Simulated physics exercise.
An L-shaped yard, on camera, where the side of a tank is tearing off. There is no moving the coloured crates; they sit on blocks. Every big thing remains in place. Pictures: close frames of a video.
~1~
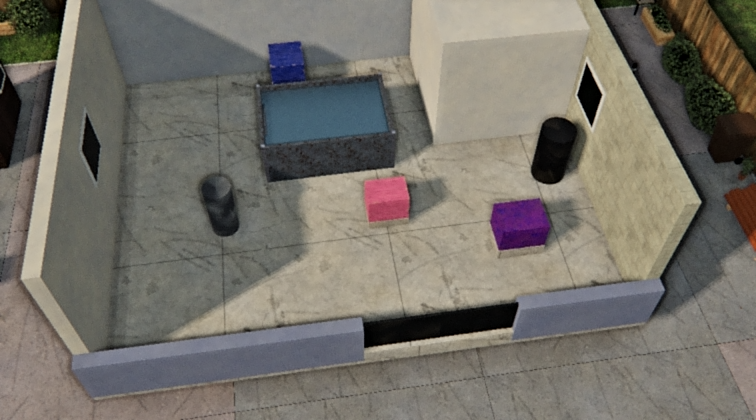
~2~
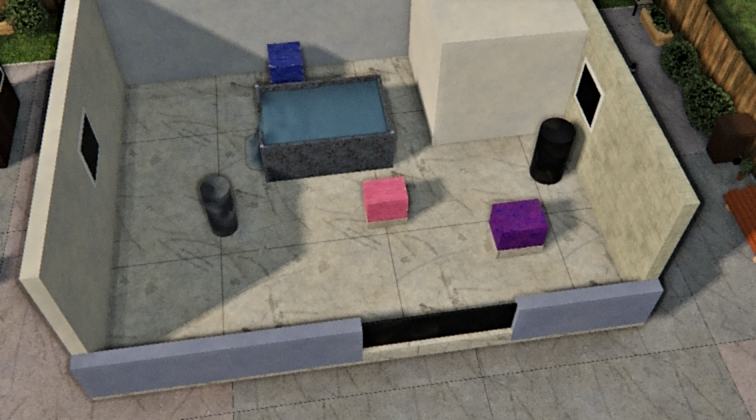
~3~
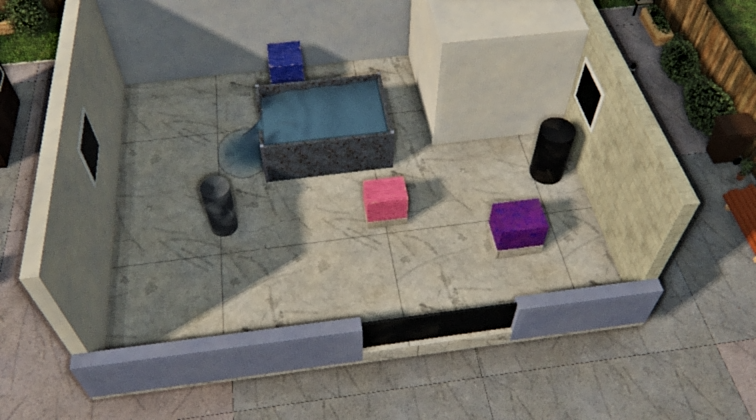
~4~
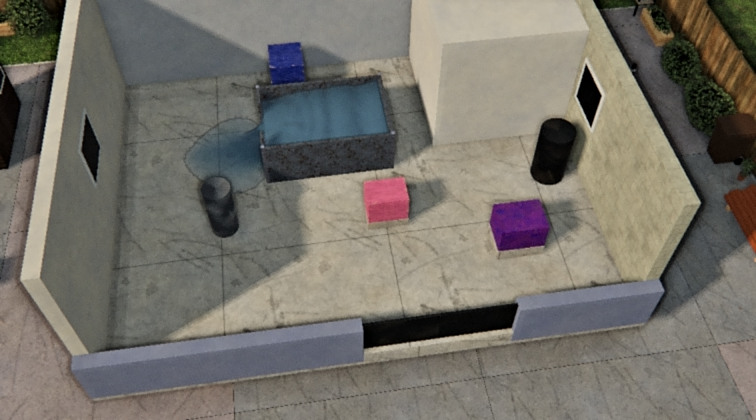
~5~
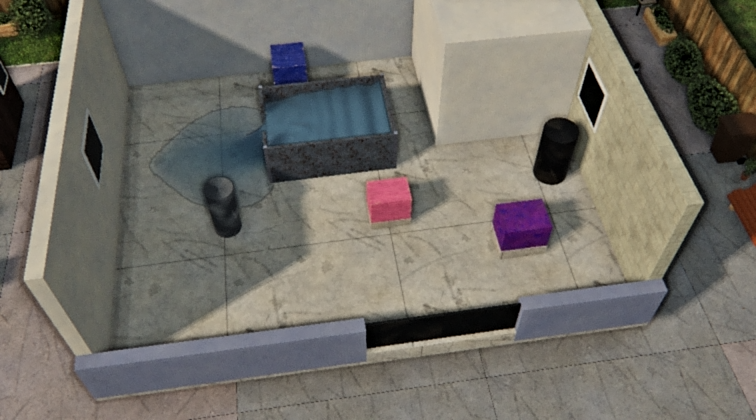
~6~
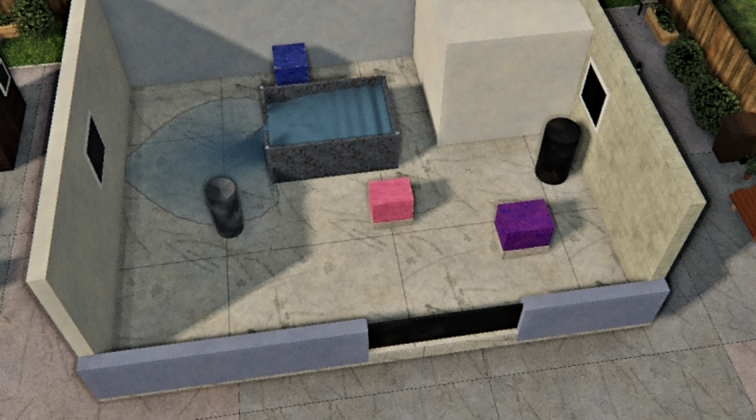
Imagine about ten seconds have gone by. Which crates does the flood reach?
The purple crate is not reached; the pink crate is not reached; the blue crate is not reached.
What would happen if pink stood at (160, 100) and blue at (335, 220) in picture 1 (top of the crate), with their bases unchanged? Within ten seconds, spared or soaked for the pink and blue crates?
Looking at both, the pink crate gets submerged, and the blue crate is left untouched.
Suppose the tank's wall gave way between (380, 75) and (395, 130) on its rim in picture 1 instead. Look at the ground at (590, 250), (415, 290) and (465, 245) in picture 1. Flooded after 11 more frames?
In that order: Wet, no water, awash.
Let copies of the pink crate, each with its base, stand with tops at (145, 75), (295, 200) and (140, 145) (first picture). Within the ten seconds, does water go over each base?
Is flooded, then stays clear, then is flooded.
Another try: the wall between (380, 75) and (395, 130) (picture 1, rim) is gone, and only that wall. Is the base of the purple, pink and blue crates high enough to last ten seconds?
Here's how it goes: The purple crate is swamped, the pink crate is left untouched, and the blue crate is swamped.
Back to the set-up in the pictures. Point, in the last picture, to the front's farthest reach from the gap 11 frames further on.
The farthest wet spot is near (111, 377).
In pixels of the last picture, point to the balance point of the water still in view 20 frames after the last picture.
Around (237, 171).
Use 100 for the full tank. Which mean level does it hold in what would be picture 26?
Near 42 in a hundred.
A moment on, water covers 25 % of the floor; the purple crate not reached, the pink crate not reached, the blue crate not reached.
Next, water covers 25 % of the floor; the purple crate not reached, the pink crate not reached, the blue crate not reached.
Then, water covers 40 % of the floor; the purple crate not reached, the pink crate not reached, the blue crate water round its plinth.
Later, water covers 70 % of the floor; the purple crate water round its plinth, the pink crate water round its plinth, the blue crate water round its plinth.
In the end, water covers 95 % of the floor; the purple crate stayed above the water, the pink crate stayed above the water, the blue crate stayed above the water.
